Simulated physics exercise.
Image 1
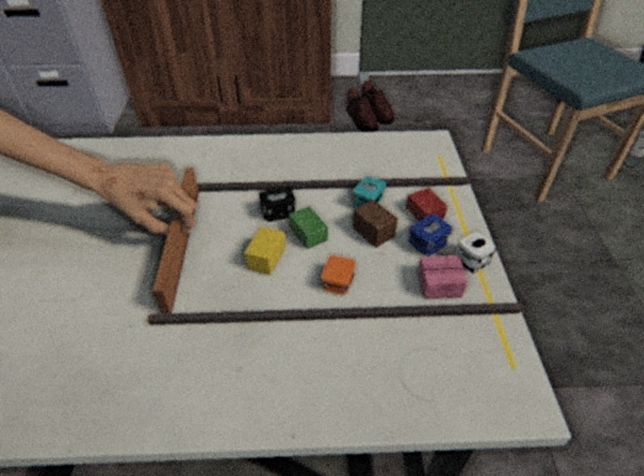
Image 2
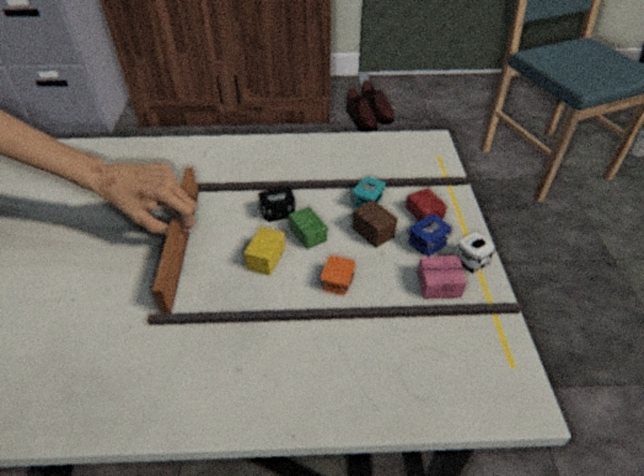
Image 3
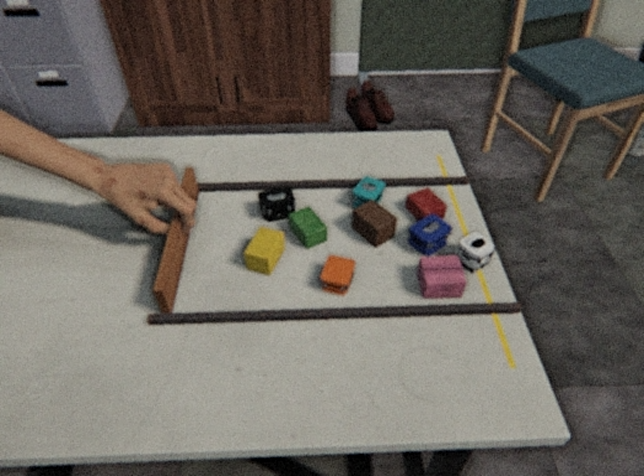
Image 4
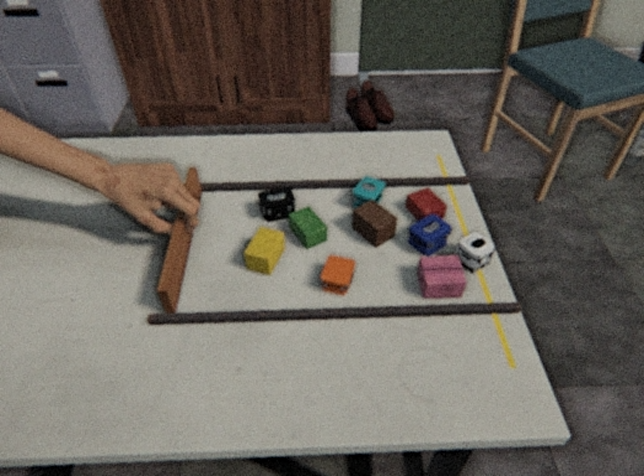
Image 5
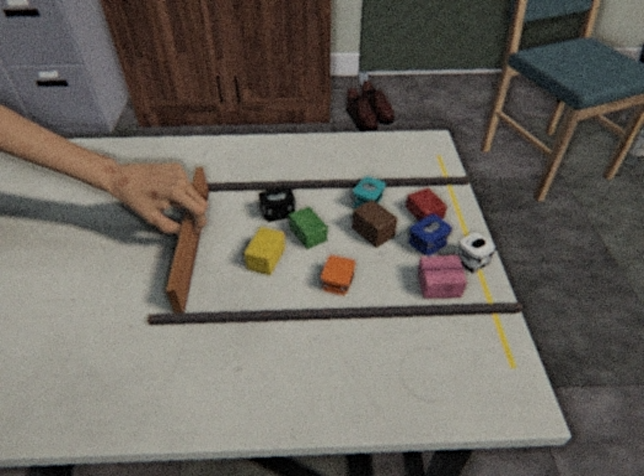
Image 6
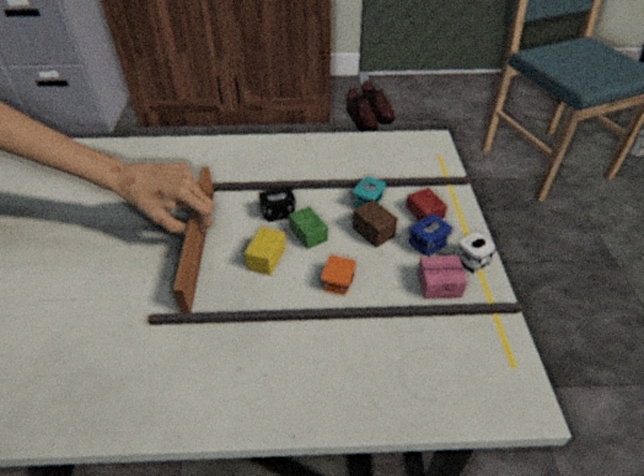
On a pale tabletop, a hand slides a brown board slightly right between two dark rails, toward scattered colourful blocks lying still.
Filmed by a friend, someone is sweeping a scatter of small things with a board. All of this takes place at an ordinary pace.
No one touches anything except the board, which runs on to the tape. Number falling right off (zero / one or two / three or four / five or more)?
Drops: At least five.
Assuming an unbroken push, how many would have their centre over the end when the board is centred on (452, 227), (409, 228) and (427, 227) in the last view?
First 6, then 0, finally 2.
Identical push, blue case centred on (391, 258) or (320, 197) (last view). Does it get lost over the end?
Taking them in order, it drops away and then it drops away.
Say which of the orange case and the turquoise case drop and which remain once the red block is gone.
So the orange case is still there and the turquoise case goes off the edge.
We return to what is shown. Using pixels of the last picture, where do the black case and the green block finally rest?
They come to rest around (474, 198) and (487, 220).
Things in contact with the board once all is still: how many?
4 touch it.
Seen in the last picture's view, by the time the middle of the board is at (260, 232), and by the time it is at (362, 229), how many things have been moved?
Up to then 2, and up to the other point 7.
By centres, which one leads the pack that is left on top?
Nearest once everything settles: Green block.
Soon after, none off yet; white case at rest near (475, 252); red block at rest near (426, 206); pink box at rest near (441, 277).
Then, none off yet; white case at rest near (475, 252); red block moving near (431, 204); pink box at rest near (441, 277).
Further on, none off yet; white case moved about its own width near (508, 252); red block tipped well over near (494, 208); pink box moved about its own width near (495, 280).
At rest, the number that fall off is five or more; fallen, turquoise case, brown block, blue case, pink box, red block and white case.
